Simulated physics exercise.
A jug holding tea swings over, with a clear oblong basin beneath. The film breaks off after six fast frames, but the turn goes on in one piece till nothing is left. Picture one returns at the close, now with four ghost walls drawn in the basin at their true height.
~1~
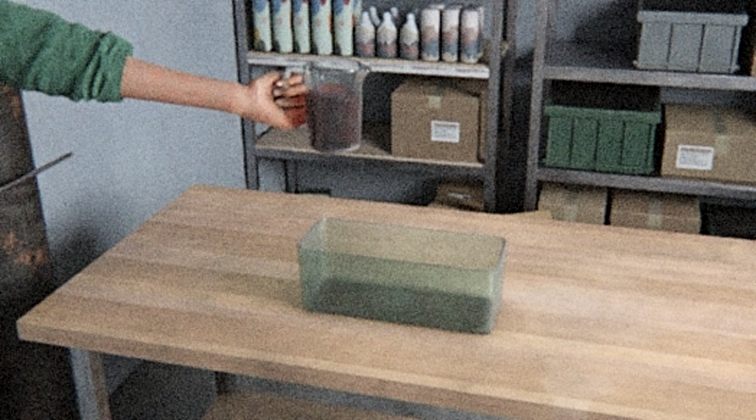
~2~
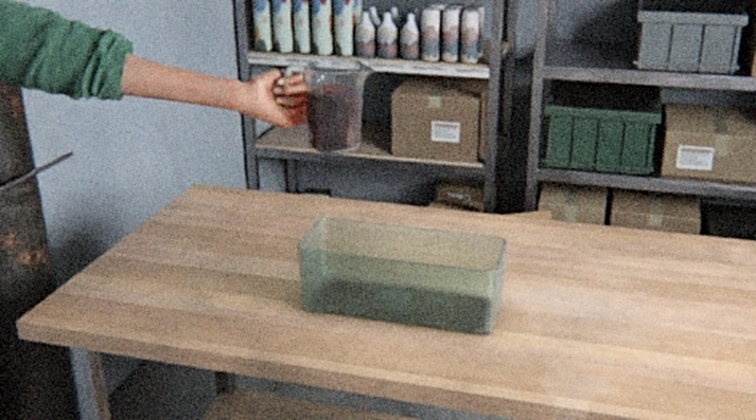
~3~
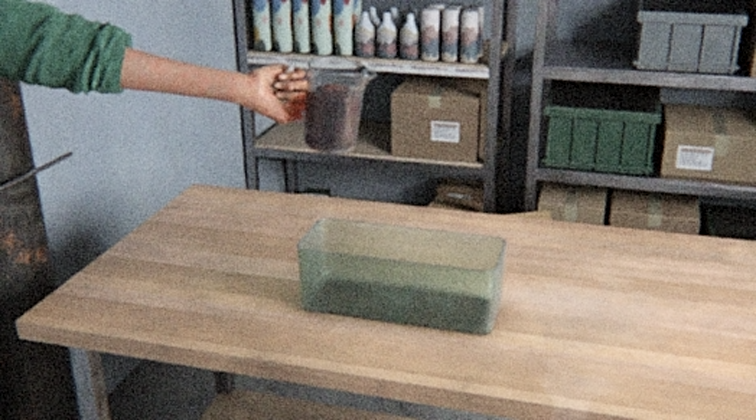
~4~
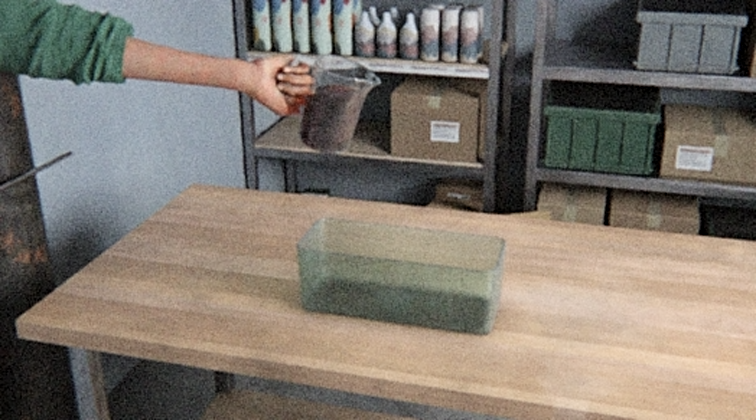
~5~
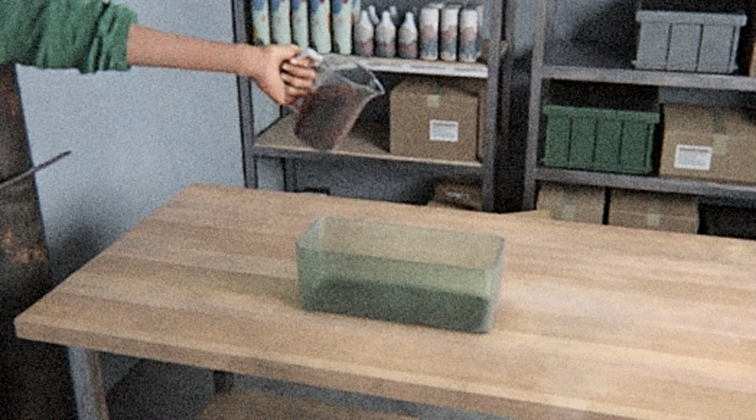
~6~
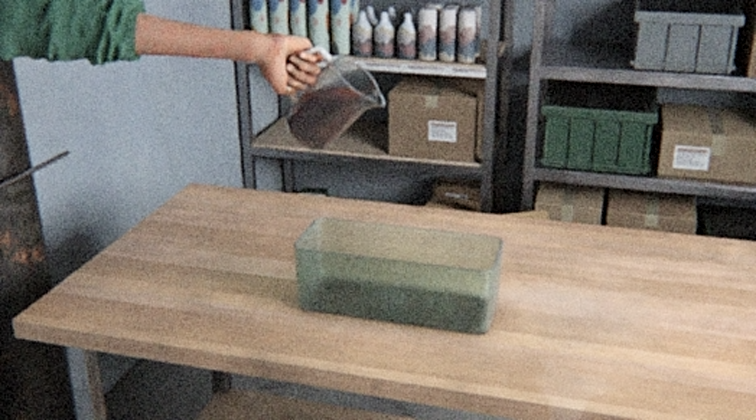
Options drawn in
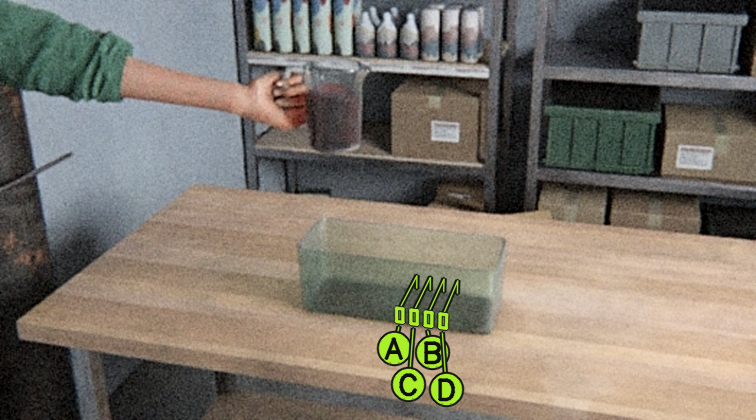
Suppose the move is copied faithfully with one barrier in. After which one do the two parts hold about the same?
Place B.
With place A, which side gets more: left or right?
More ends on the right.
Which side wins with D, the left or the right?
More ends on the left.
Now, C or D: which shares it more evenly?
It is C.
On the marked copy, A at (398, 326); B at (427, 330); C at (413, 328); D at (442, 332).
If A is chosen, about 14 % ends left of the wall and 83 % right of it; 3 % is lost outside.
If B is chosen, about 53 % ends left of the wall and 44 % right of it.
If C is chosen, about 19 % ends left of the wall and 78 % right of it; 3 % is lost outside.
If D is chosen, about 85 % ends left of the wall and 10 % right of it; 5 % is lost outside.
